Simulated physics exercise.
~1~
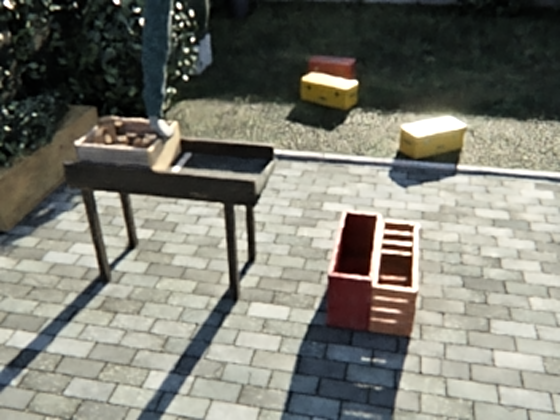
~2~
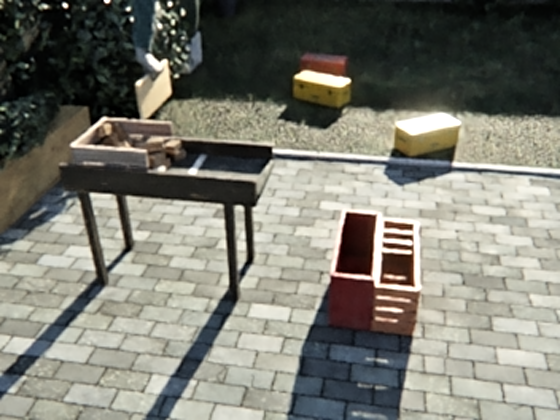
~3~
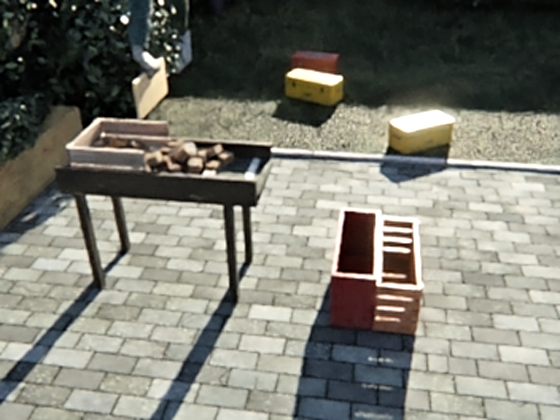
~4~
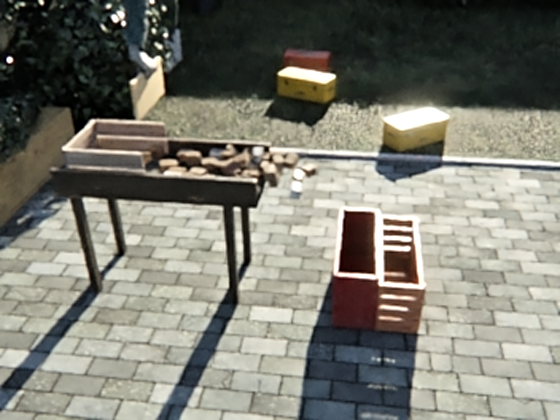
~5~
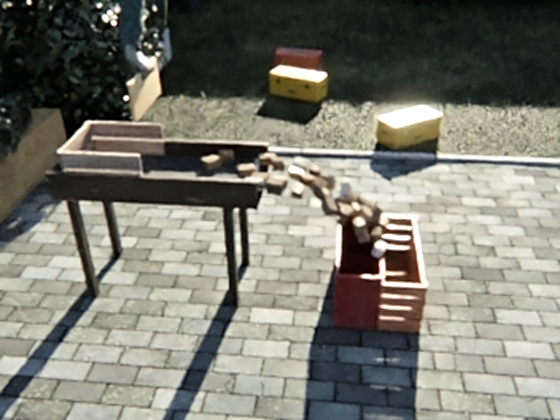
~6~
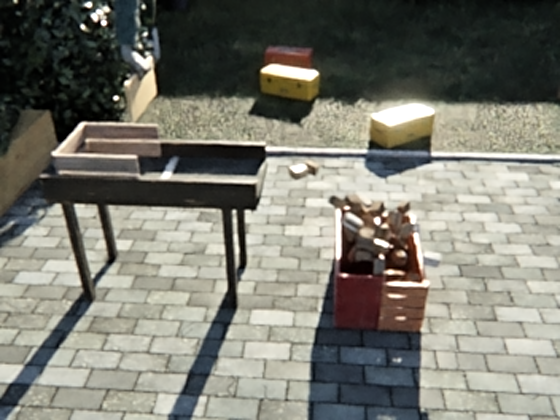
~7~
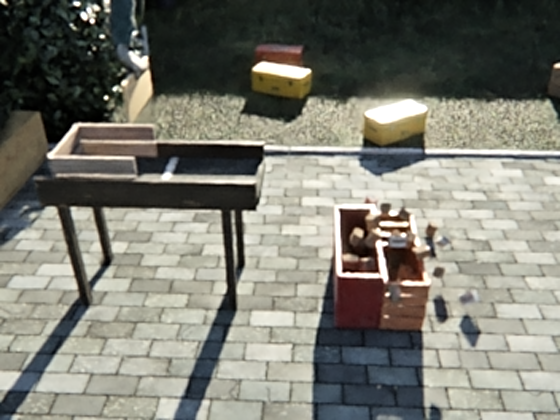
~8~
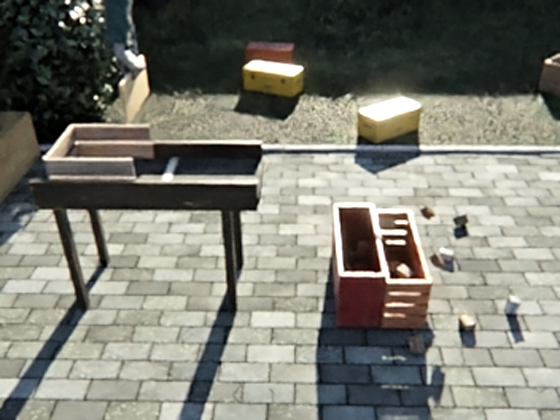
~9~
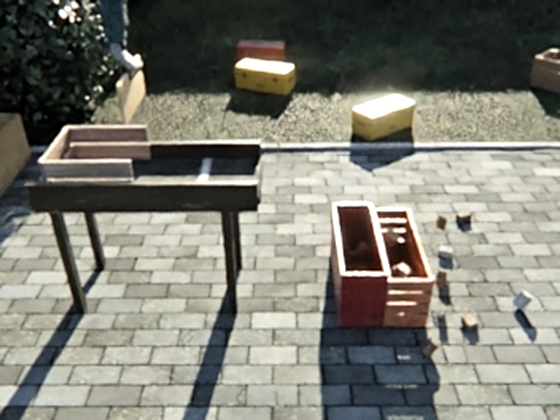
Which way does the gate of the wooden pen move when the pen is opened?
The gate moves up, away from the end of the pen, and stays raised above the belt.
